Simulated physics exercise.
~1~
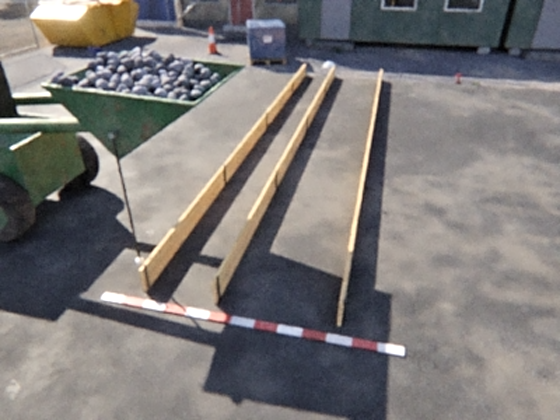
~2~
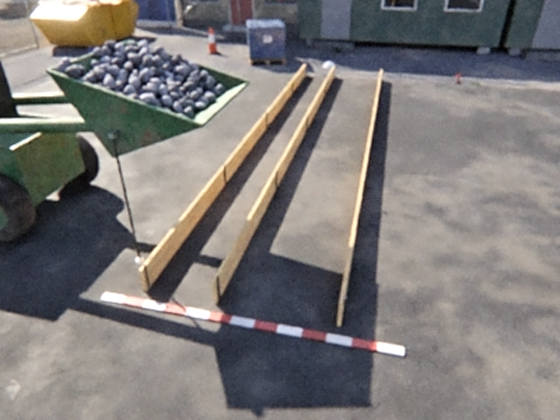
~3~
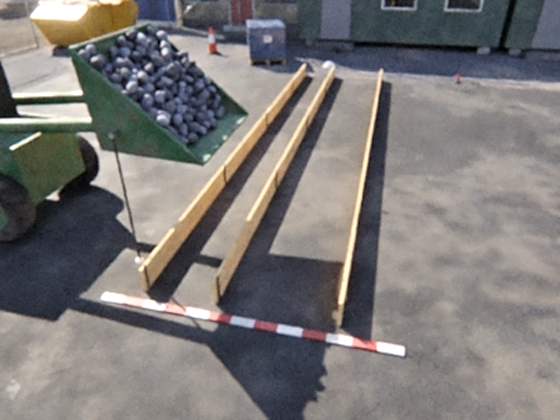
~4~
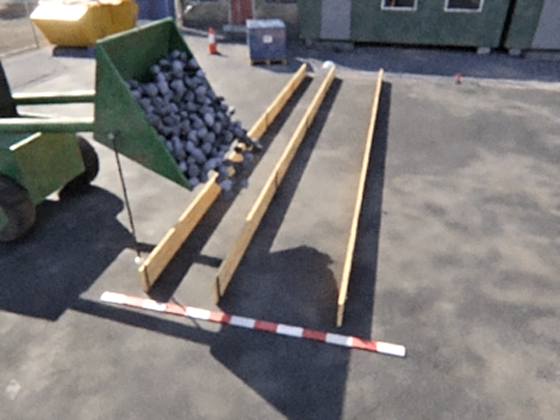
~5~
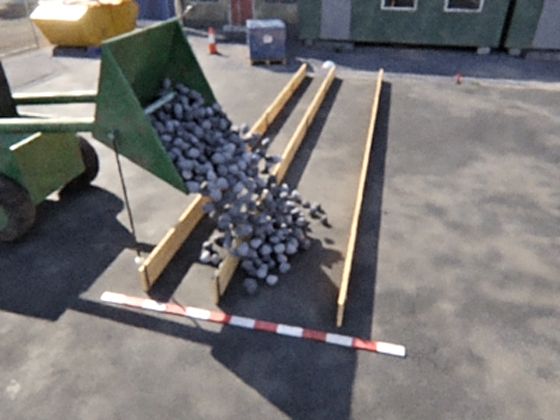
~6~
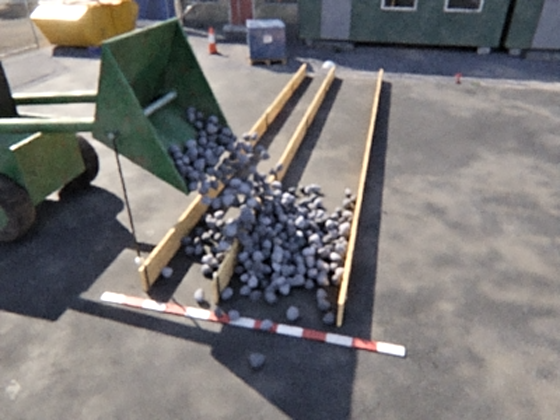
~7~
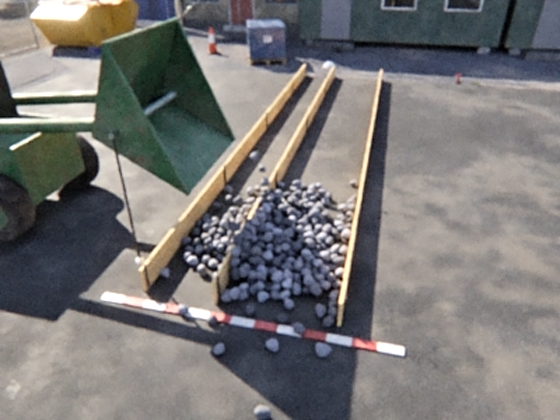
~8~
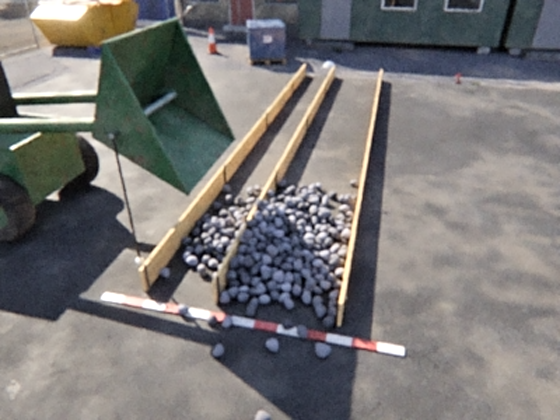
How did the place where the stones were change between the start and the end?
At the start the stones were heaped in the loader's green skip at the upper left. By the end they were on the ground, mostly between the middle and right-hand boards, with fewer in the left bay and several beyond the striped staff.
On a paved building site, a green loader tipped its skip to the right and poured rounded grey stones over the wooden boards. The skip emptied, leaving most stones in the right-hand bay, fewer in the left, and several beyond the striped staff.
